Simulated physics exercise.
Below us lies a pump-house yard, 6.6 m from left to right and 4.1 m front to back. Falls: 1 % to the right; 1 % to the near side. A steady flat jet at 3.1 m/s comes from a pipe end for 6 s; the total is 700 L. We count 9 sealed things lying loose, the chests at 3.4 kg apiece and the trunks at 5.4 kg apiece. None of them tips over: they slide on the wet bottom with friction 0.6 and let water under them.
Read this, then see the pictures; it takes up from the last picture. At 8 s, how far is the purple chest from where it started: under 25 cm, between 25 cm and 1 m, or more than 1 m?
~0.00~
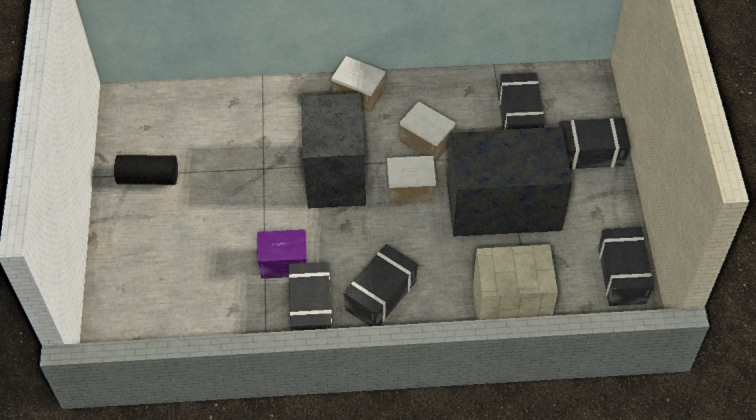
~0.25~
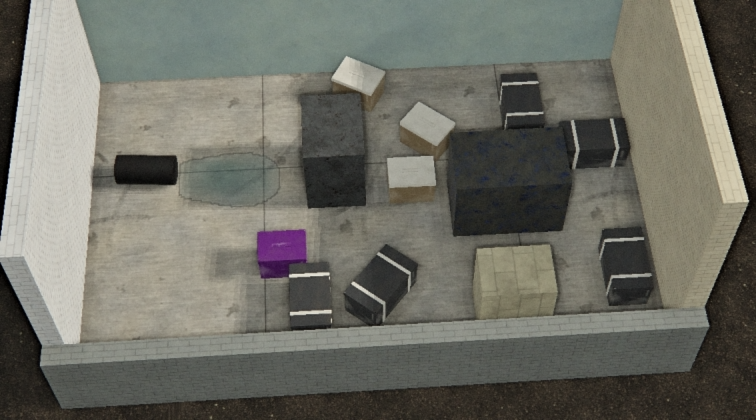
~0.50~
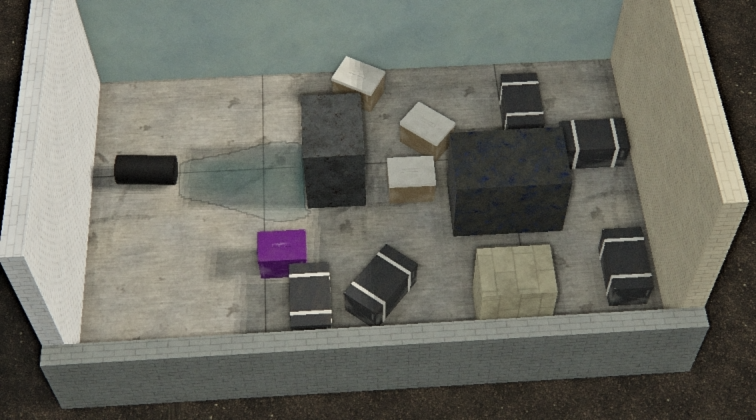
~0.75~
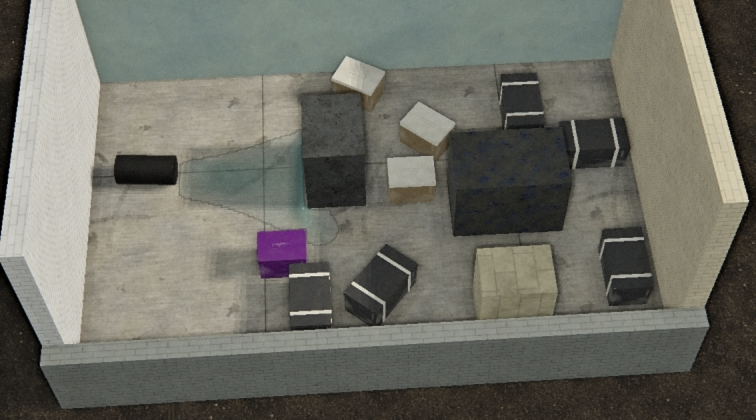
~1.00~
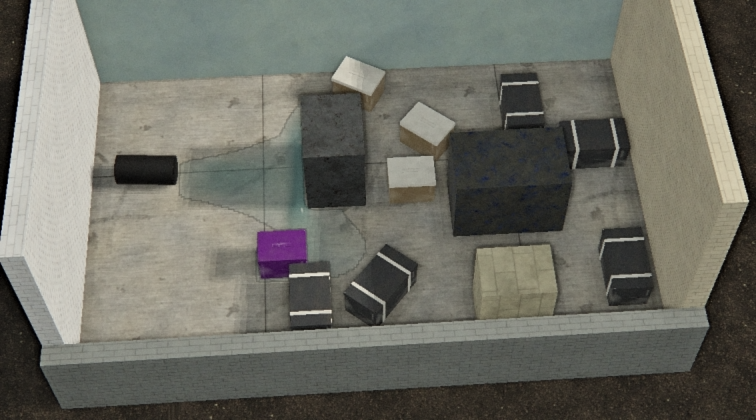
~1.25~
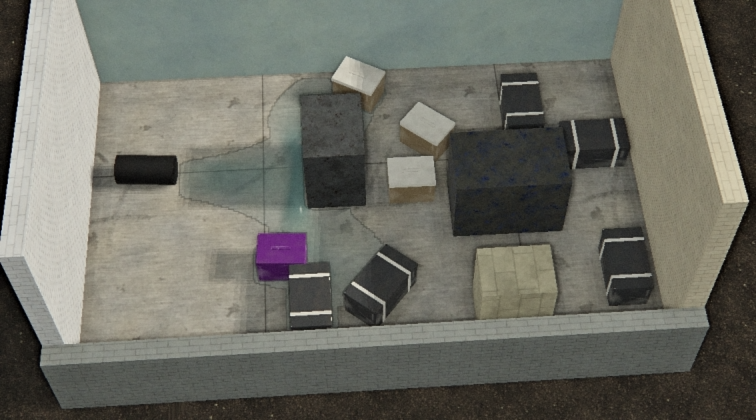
Final spot: Far from the start.
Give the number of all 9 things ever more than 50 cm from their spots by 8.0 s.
I make that 5.
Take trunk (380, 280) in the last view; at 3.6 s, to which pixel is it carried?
About (451, 288), give or take.
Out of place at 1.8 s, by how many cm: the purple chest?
About 30 cm.
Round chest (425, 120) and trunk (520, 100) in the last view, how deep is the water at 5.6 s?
Depths: Near 1 cm, then near 2 cm.
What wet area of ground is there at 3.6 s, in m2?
My estimate is roughly 13 m2.
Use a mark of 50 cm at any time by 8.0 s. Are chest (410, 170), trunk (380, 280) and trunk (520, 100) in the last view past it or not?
Result by item: Within it; beyond it; beyond it.
After 1.8 s the purple chest is near (276, 265), 0.3 m from its start, aground; 0 afloat.
After 3.6 s the purple chest is near (231, 320), 1.1 m from its start, afloat; 4 afloat.
After 5.6 s the purple chest is near (140, 299), 1.7 m from its start, afloat; 4 afloat.
After 8.0 s the purple chest is near (131, 217), 1.8 m from its start, afloat; 9 afloat.
